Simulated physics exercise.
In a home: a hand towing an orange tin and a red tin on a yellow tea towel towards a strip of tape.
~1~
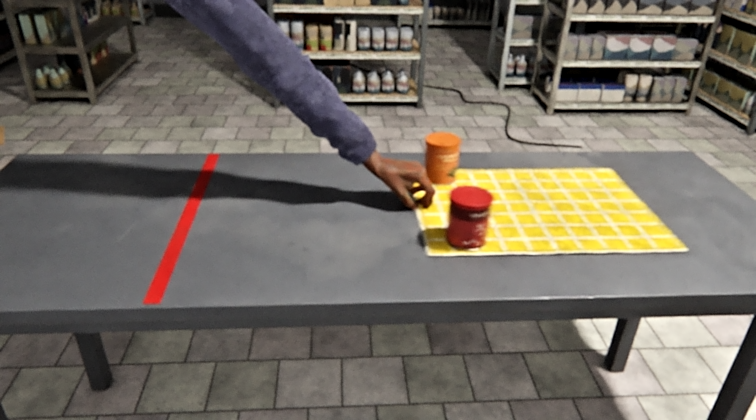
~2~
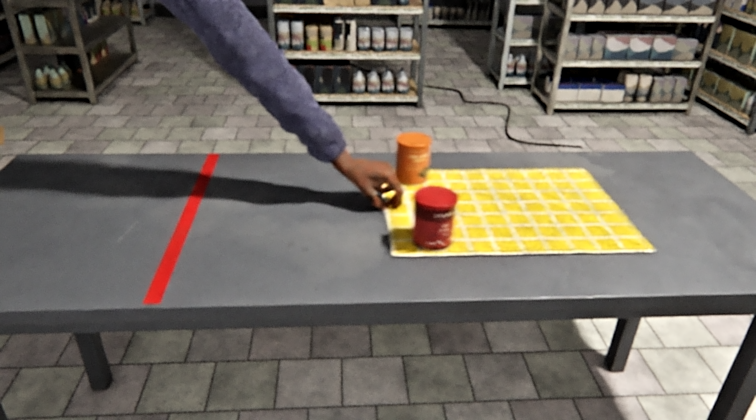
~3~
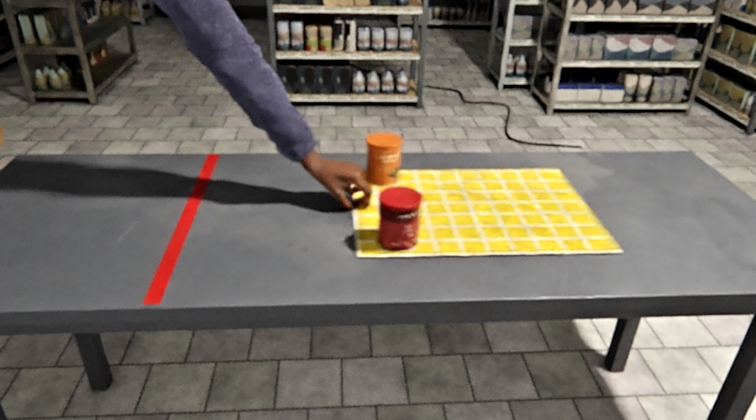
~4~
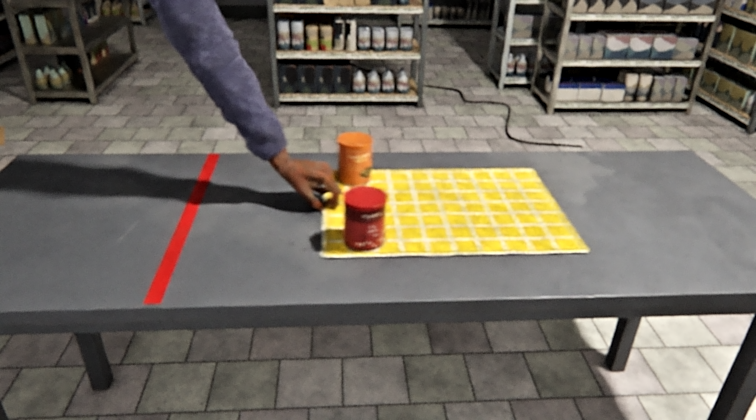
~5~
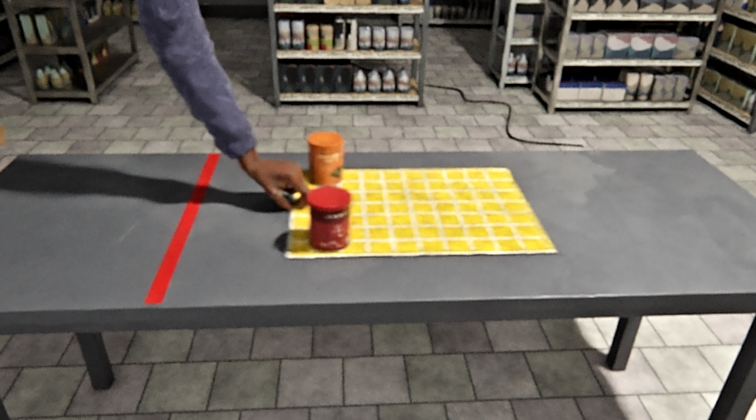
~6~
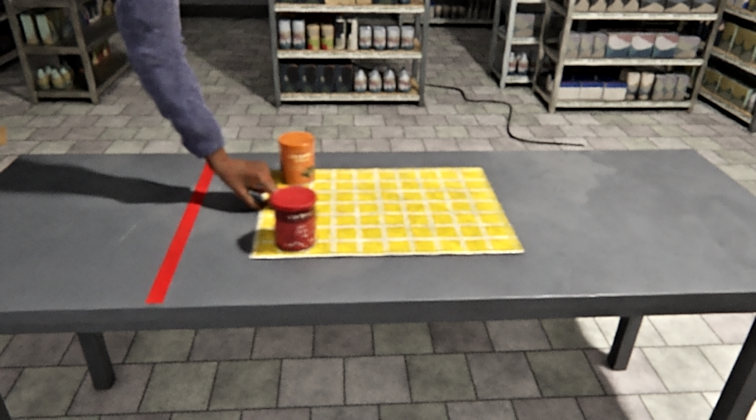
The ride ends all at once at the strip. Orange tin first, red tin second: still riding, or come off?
Orange tin - came off; red tin - came off.
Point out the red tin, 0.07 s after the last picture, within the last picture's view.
Approx. position: (244, 220).
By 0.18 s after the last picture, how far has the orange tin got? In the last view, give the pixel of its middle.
Approx. location: (194, 160).
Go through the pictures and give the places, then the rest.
Tea towel end (428, 256); orange tin (443, 139); red tin (471, 195); tape (159, 285), in the first picture.
Tea towel end (393, 257), far hem (655, 252); red tin (436, 196), in the second picture.
Tea towel end (358, 257); orange tin (384, 139), in the third picture.
Tea towel end (322, 258), far hem (589, 253); red tin (365, 196), in the fourth picture.
Tea towel end (287, 258); orange tin (326, 139), in the fifth picture.
Tea towel end (251, 258), far hem (523, 253); orange tin (296, 138); red tin (293, 196); tape (161, 284), in the sixth picture.
Then, 0.07 s later than the last view, hem short of the tape; orange tin on the cloth near (256, 159); red tin on the cloth near (245, 220).
Then, 0.18 s later than the last view, hem at the tape; orange tin ahead of the hem near (193, 160); red tin ahead of the hem near (170, 221).
Finally, hem at the tape; orange tin knocked over near (136, 164); red tin ahead of the hem near (107, 224). The orange tin shoots off the front and the red tin slides clear of the cloth.
